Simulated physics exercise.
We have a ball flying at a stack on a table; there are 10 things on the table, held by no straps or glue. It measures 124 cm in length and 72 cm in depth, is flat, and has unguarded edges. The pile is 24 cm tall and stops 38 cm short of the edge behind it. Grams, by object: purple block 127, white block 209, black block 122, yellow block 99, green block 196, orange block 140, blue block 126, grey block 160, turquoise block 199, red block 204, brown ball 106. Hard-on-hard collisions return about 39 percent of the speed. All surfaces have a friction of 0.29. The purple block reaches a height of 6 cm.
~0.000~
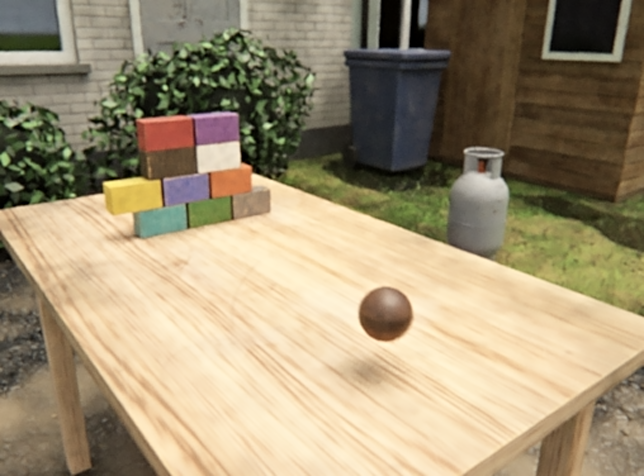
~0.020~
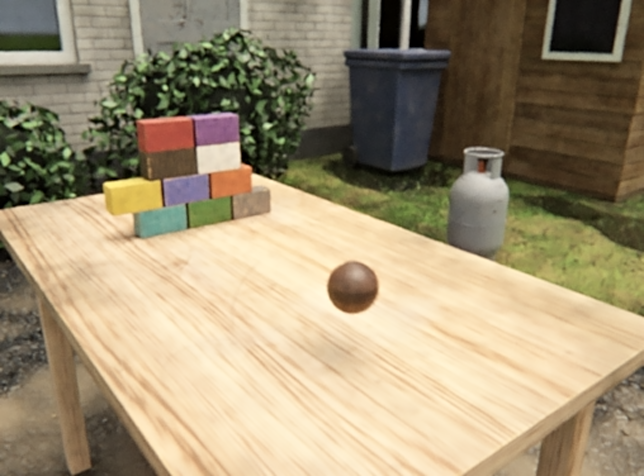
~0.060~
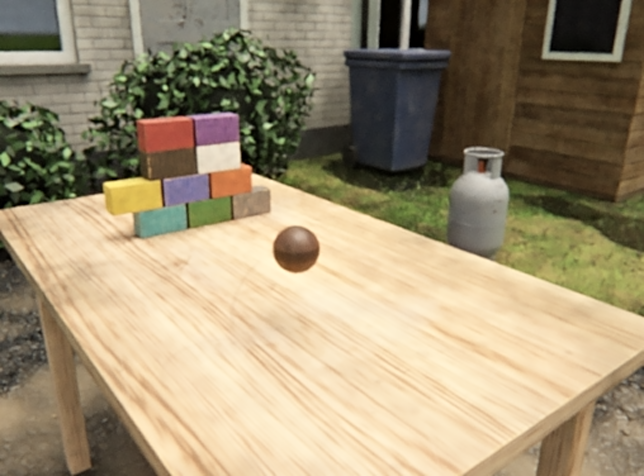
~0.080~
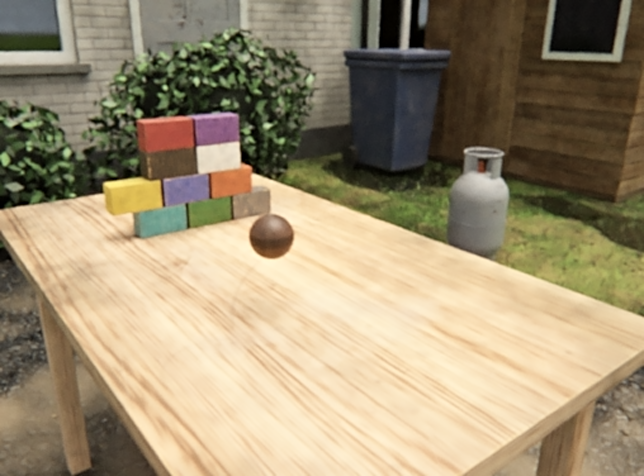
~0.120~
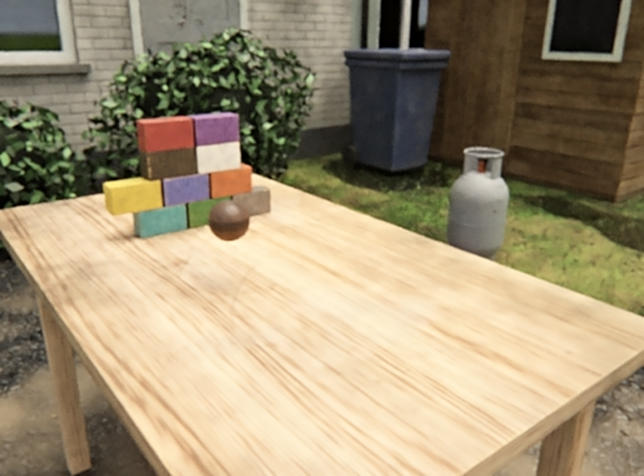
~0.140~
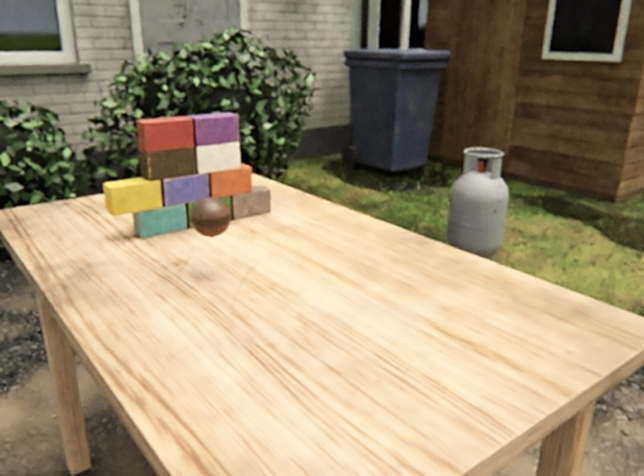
Brown ball flying low over a wooden table outdoors, moving leftward and away from the viewer toward a stack of colourful blocks.
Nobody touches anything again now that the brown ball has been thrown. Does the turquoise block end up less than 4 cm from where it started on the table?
No.
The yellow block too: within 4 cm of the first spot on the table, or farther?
As for the yellow block, it gets displaced.
By 0.24 s, brown ball near (147, 225).
By 0.34 s, brown ball near (138, 225); turquoise block 8 cm from its spot near (153, 209); yellow block tilted 23°.
By 0.54 s, brown ball near (132, 224); turquoise block 9 cm from its spot near (155, 207); yellow block tilted 70°.
When it is over (1.5 s), lying over on the table, yellow block; not toppled but over 4 cm from the start, turquoise block; the other 8 within 4 cm of the start. End places, in pixels of the last picture, turquoise block near (155, 207).
